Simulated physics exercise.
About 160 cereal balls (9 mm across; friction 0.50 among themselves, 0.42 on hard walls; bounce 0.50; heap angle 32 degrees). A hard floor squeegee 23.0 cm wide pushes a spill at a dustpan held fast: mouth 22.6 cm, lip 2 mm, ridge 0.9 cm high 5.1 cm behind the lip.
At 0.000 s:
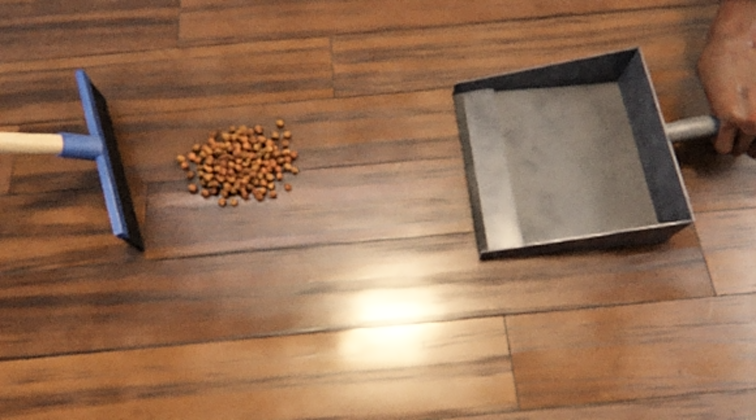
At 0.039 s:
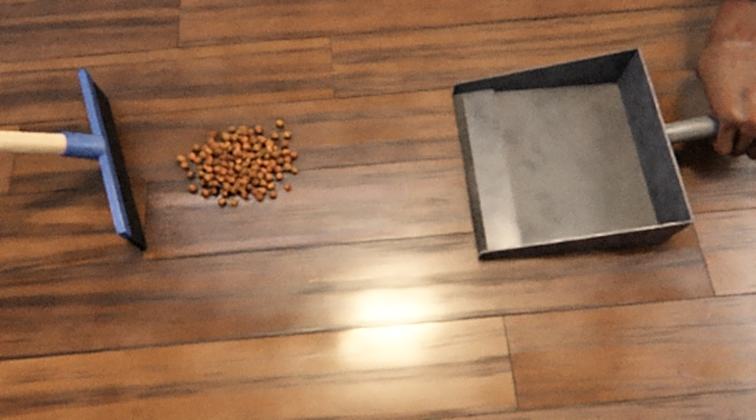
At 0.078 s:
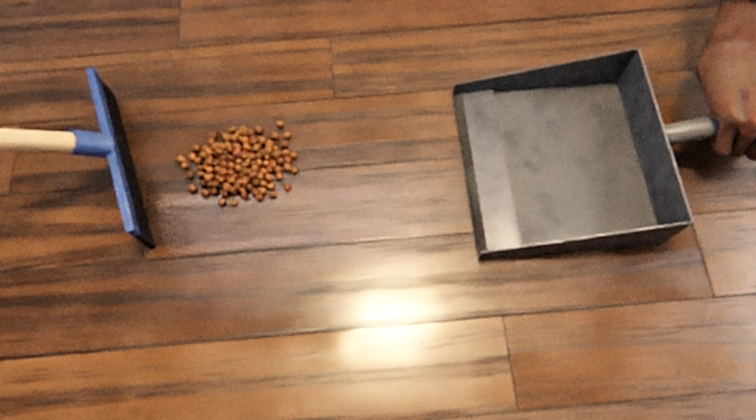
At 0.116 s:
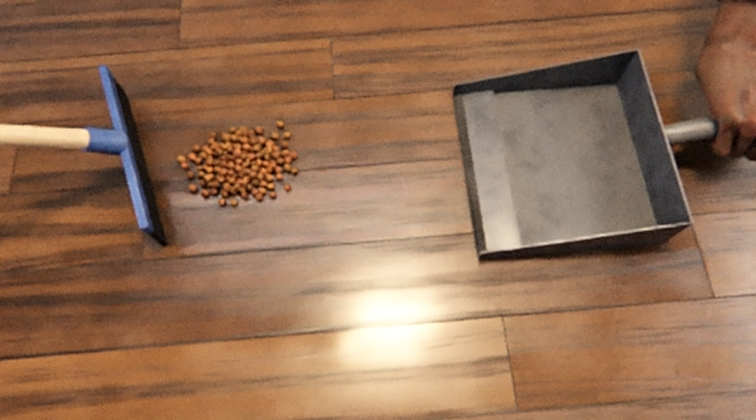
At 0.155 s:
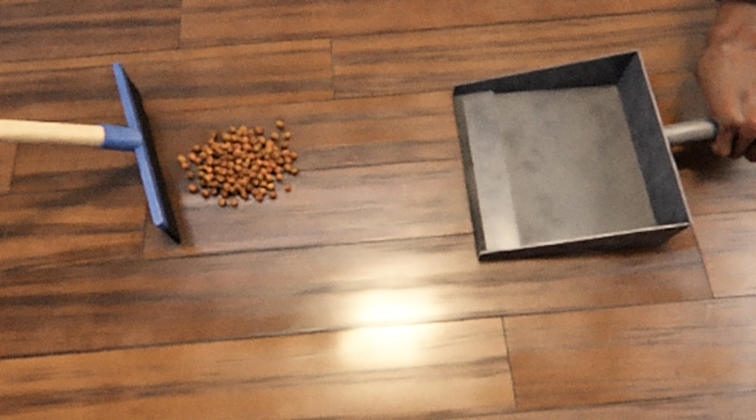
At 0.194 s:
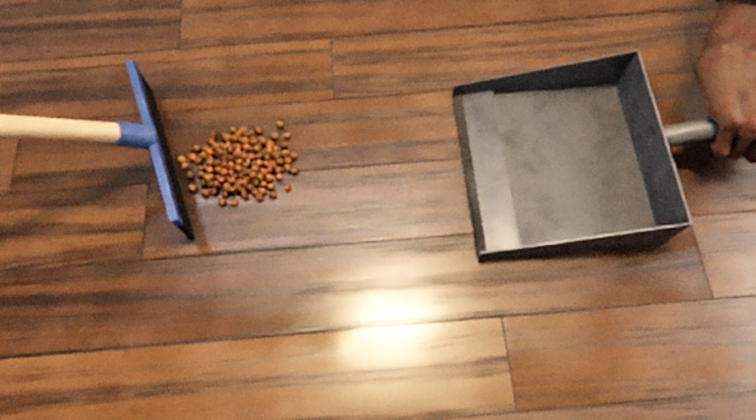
On a wooden floor, a blue squeegee sliding right to the edge of a small brown pile while a hand holds a metal dustpan still.
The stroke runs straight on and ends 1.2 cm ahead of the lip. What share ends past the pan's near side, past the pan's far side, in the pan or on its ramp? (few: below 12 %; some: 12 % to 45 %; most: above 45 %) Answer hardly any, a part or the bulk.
Past the pan's near side: Hardly any; past the pan's far side: A part; in the pan or on its ramp: A part.
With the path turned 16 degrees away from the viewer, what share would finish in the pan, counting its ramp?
Then about 0 per cent.
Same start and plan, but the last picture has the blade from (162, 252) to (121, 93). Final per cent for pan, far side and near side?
Pan 0, far 0, near 0.
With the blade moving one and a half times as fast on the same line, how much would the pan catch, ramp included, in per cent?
In that case some 20 per cent.
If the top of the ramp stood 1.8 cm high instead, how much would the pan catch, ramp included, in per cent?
In that case some 15 per cent.
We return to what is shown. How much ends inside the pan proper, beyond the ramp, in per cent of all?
Some 0 per cent.
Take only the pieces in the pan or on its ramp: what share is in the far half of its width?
Roughly 90 per cent.
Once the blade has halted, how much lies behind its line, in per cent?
Roughly 0 per cent.
After 0.57 s, middle of the blade 21 cm from the lip; 0 % over the lip, far side 15 %, near side 0 %.
After 0.82 s, middle of the blade 11 cm from the lip; 0 % over the lip, far side 25 %, near side 0 %.
After 1.17 s, middle of the blade 5 cm from the lip; 20 % over the lip, far side 35 %, near side 0 %.
By 1.5 s all is still; near side 0 %, far side 35 %, pan 20 %, in front of the lip or behind the blade 45 %.
